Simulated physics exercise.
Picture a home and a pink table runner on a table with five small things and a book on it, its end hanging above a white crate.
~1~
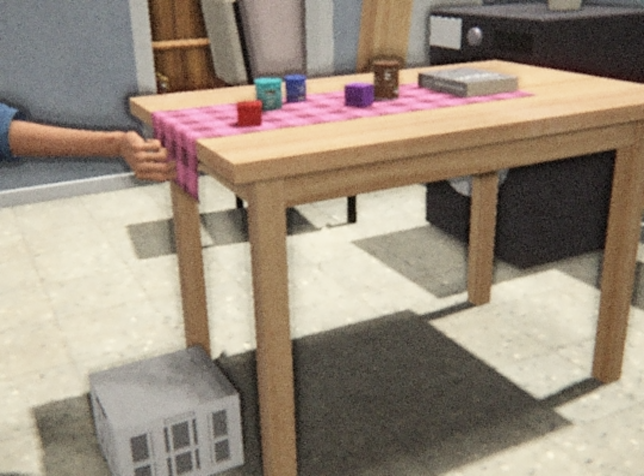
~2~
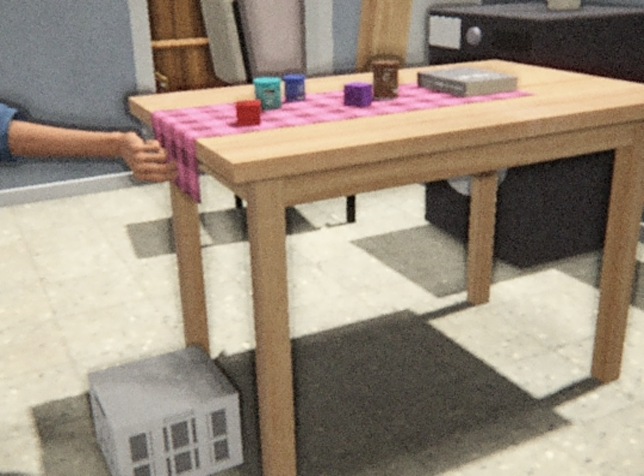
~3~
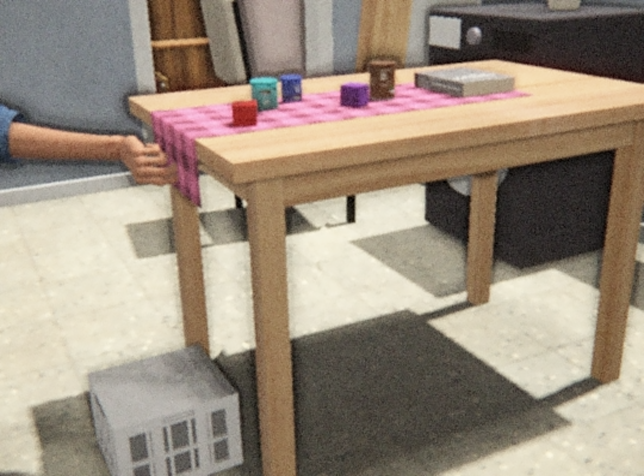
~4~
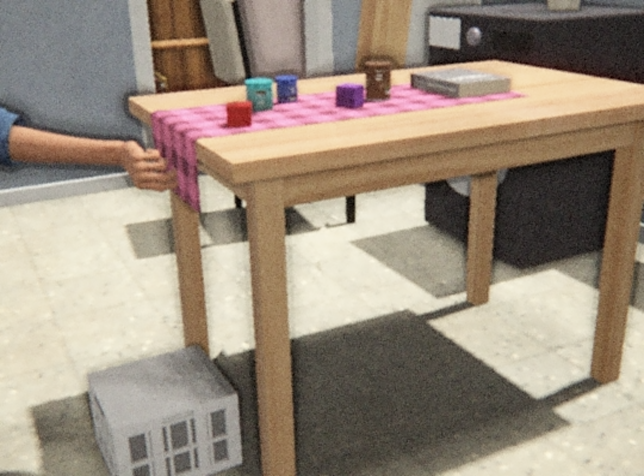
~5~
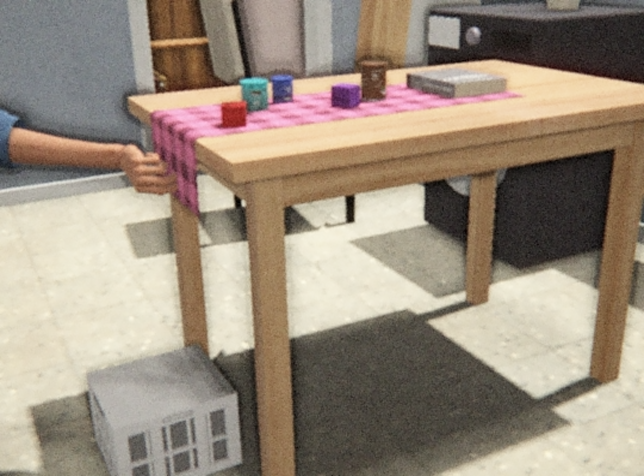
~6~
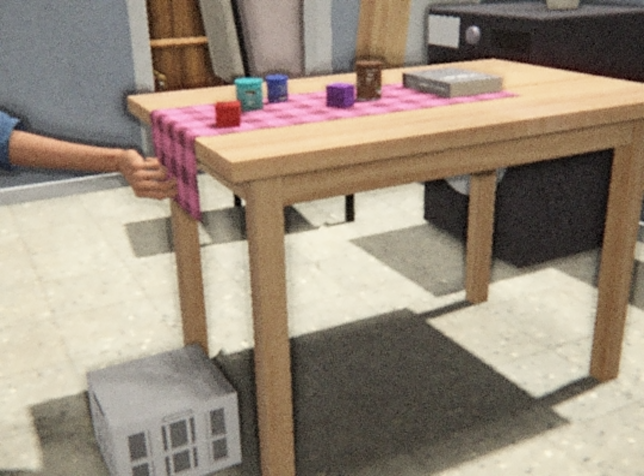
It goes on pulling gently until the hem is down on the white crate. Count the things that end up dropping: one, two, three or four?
The number that drops is four.
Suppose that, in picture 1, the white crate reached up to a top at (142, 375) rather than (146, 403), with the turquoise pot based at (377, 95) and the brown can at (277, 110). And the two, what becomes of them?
So the turquoise pot stays there, and the brown can leaves.
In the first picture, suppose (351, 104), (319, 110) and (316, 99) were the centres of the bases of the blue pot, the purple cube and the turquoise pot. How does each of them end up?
Outcome: Blue pot falls away, purple cube falls away, turquoise pot falls away.
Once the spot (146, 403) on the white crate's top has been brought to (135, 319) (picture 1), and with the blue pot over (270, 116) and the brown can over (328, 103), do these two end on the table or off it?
As for the blue pot, it leaves the top; as for the brown can, it holds its spot.
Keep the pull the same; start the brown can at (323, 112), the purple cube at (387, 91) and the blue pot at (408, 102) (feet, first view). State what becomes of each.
The brown can comes down; the purple cube survives; the blue pot survives.
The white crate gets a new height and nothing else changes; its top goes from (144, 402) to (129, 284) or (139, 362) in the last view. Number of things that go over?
The tally is 1 and 3.
Early on, hem near (182, 293); red cube and turquoise pot gone.
Midway, hem near (186, 357); red cube, turquoise pot and blue pot gone.
Finally, hem on the crate; red cube, turquoise pot, blue pot and purple cube gone. The table loses four.
